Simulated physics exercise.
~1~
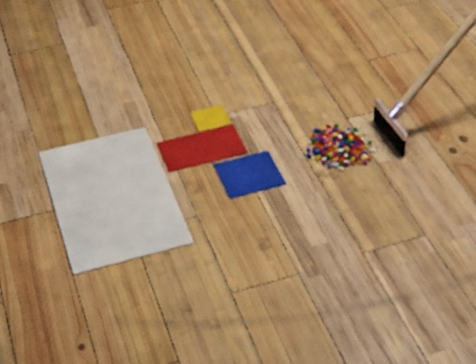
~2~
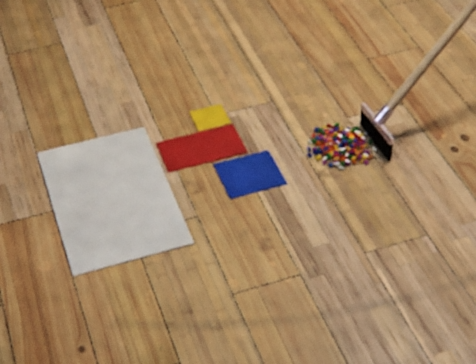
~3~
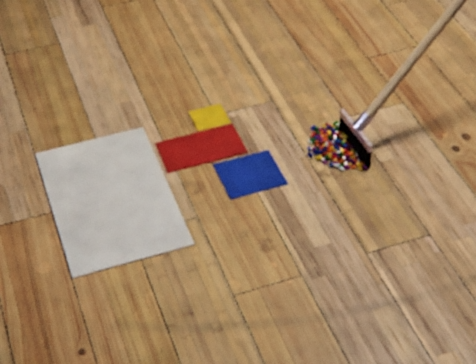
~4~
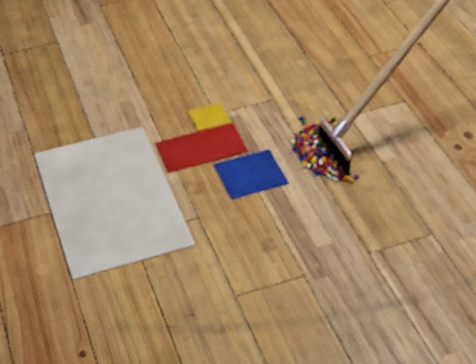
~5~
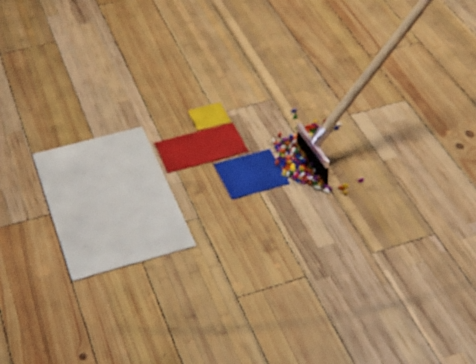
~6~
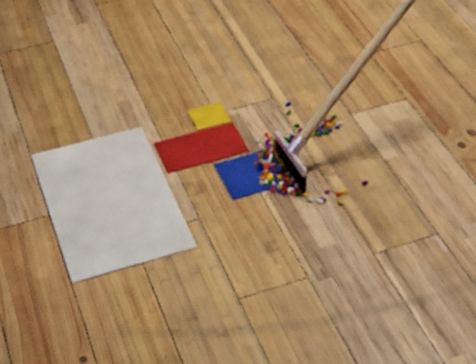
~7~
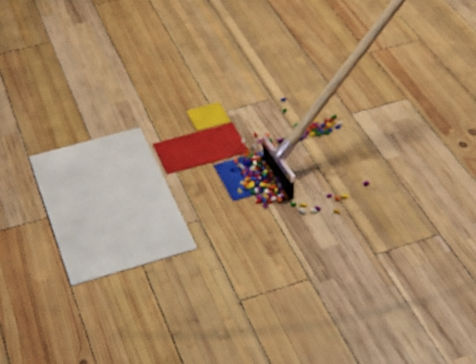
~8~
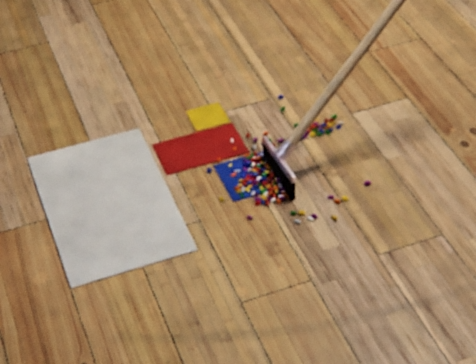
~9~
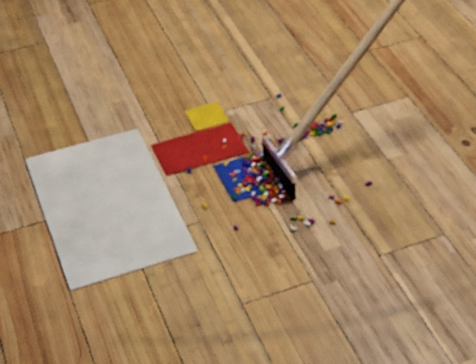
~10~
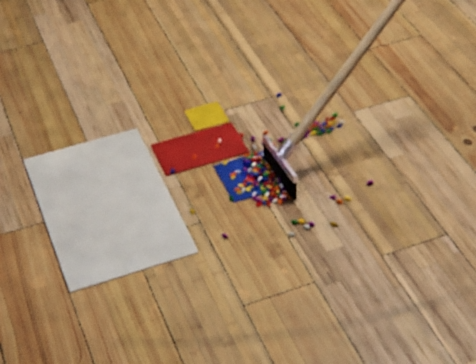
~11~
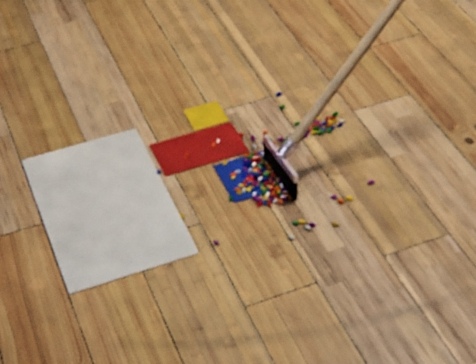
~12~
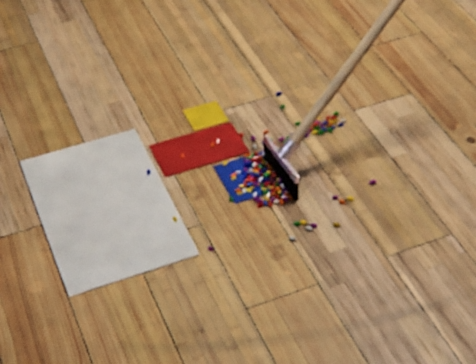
At first, a long-handled squeegee stands just right of a compact pile of colourful jelly beans on a wooden floor, with blue, red, yellow and white sheets lying to the left. The blade slides left into the pile and pushes it toward the blue sheet, while some pieces slip past its ends and trail behind. The squeegee then stops at the blue sheet's right side, and a few beans scatter farther left. It stays still at the end, with many beans clustered on the blue sheet and the rest mostly strewn over bare boards.
